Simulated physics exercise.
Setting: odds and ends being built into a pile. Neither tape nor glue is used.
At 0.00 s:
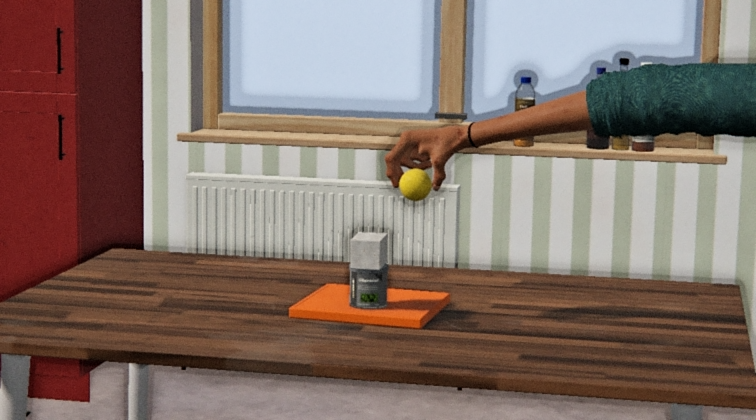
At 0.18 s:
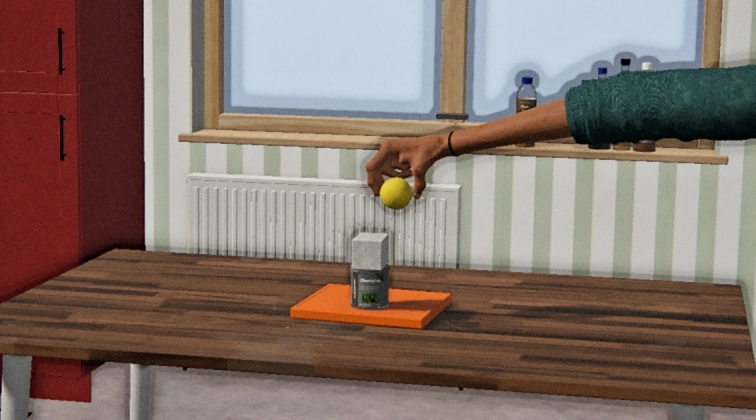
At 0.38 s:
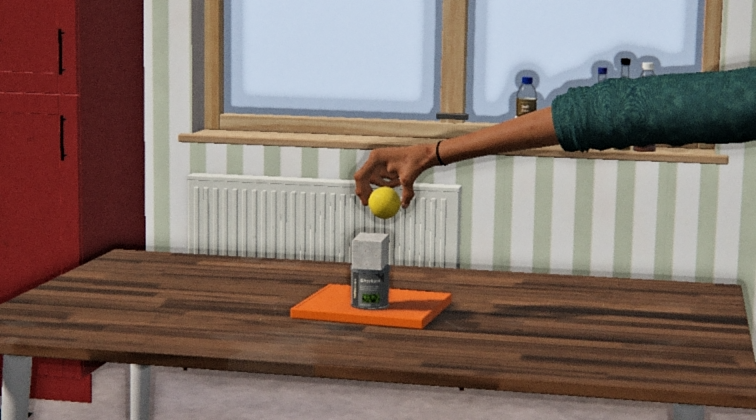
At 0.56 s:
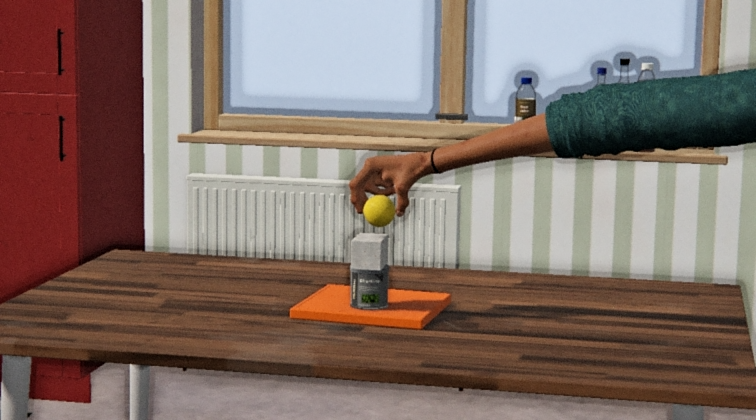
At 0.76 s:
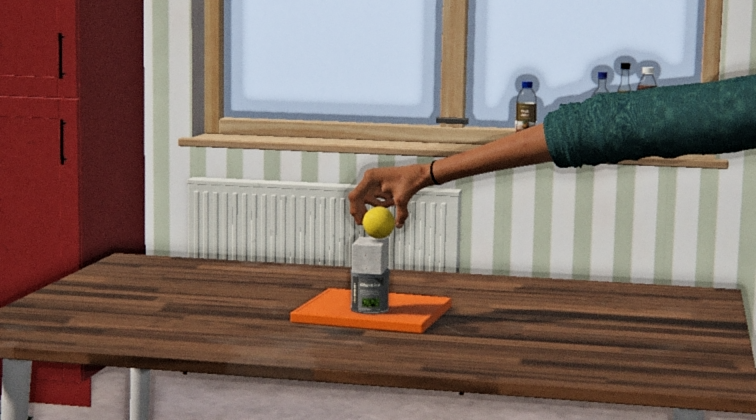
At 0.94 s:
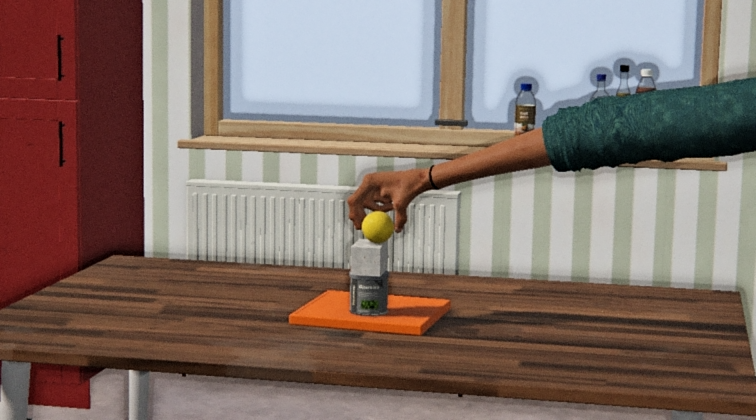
Yellow lemon held in a hand moving left and down onto a white block stacked on a grey tin and orange tray.
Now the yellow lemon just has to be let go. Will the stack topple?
No. Firm.
Around 1.54 s, nothing moves.
Around 2.44 s, yellow lemon resting near (378, 228).
Finally (4.0 s), all 4 still in place. Final places as the last picture's camera would see them, yellow lemon near (378, 228). The pile stays up.
